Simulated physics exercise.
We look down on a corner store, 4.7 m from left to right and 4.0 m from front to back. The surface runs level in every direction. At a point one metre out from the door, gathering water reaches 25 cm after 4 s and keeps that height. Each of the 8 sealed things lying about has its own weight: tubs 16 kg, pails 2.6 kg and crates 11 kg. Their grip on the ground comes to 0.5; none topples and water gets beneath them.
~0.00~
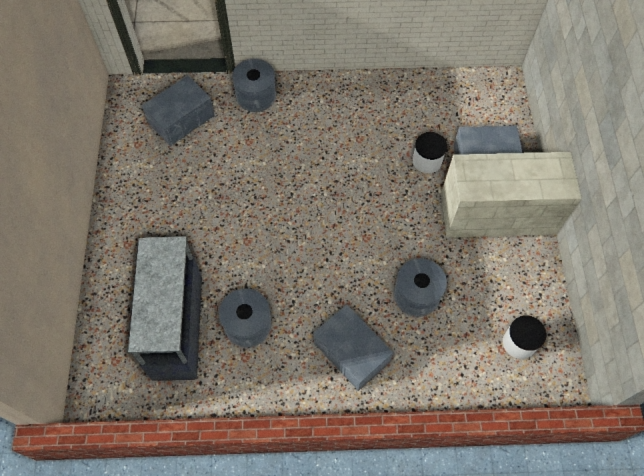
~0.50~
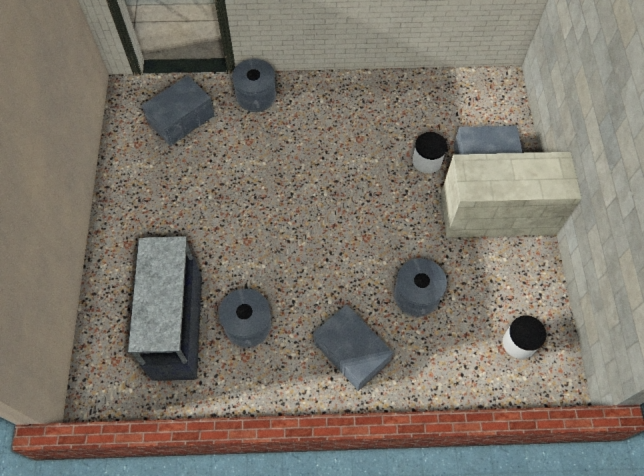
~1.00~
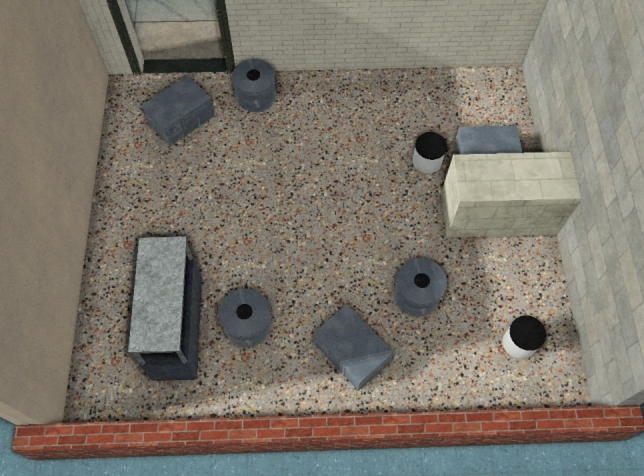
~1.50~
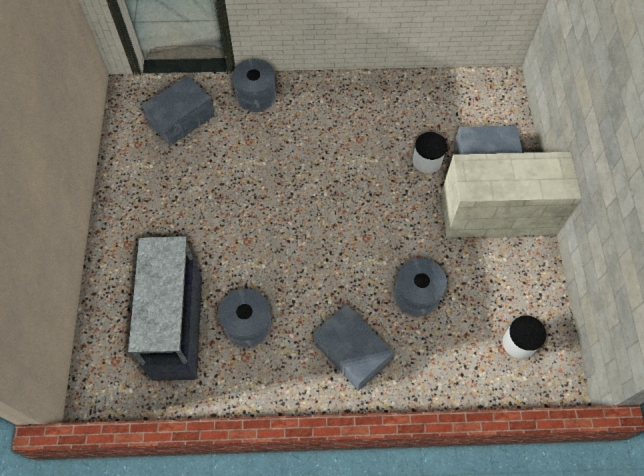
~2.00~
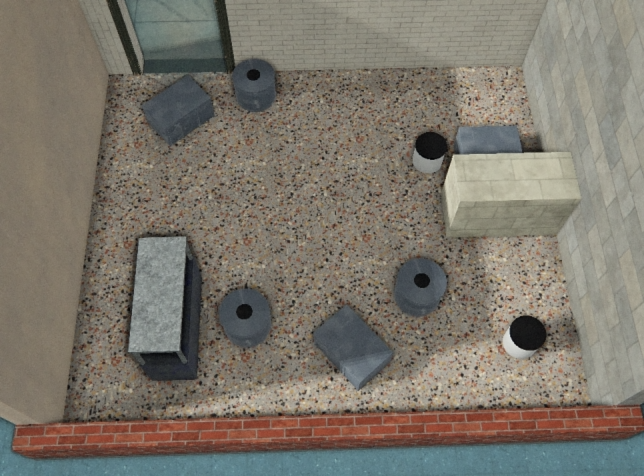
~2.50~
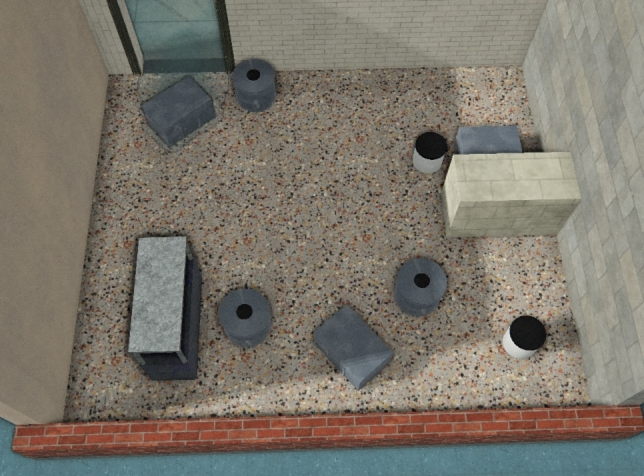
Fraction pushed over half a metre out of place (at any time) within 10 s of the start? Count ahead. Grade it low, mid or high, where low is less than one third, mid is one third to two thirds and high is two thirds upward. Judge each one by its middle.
Grade: Mid.
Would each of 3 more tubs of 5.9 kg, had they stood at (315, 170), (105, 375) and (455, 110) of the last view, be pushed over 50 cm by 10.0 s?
The first one stays inside the mark, the next tops the mark, and the last stays inside the mark.
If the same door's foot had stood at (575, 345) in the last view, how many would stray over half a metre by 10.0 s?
So the tally would be 4.
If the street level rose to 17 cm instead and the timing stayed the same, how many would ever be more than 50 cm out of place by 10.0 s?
The answer would then be 2.
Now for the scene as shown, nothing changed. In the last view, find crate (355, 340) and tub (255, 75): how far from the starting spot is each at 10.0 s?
In that order: 150 cm, 0 cm.
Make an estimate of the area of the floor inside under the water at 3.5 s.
That flooded area is roughly 2.5 m2.
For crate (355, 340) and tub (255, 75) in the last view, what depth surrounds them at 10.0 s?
Around 12 cm and 3 cm.
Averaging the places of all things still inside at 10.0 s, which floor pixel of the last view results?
(409, 212).
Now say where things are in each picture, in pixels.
The first frame shows a crate at (176, 102) rests on the ground; a tub at (254, 75), on the bottom; water covers 0.0 m2; 0 of 8 have shifted.
The second frame shows a crate at (176, 102), on the bottom; a tub at (254, 75), on the bottom; water covers 0.0 m2; 0 of 8 have shifted.
The third frame shows a crate at (176, 102) rests on the ground; a tub at (254, 75), on the bottom; water covers 0.0 m2; 0 of 8 have shifted.
The fourth frame shows a crate at (176, 102) rests on the ground; a tub at (254, 75), on the bottom; water covers 0.0 m2; 0 of 8 have shifted.
The fifth frame shows a crate at (176, 102) rests on the ground; a tub at (254, 75) rests on the ground; water covers 0.1 m2; 0 of 8 have shifted.
The sixth frame shows a crate at (177, 102) rests on the ground; a tub at (254, 75), on the bottom; 0.4 m2 under water; 0 of 8 have shifted.
After 3.5 s 1 of 8 are over 50 cm from their spots; 0 afloat.
After 4.5 s 1 of 8 are over 50 cm from their spots; 0 afloat.
After 7.0 s 1 of 8 are over 50 cm from their spots; 2 afloat.
After 10.0 s 3 of 8 are over 50 cm from their spots, and 3 have been at some point; 2 afloat.
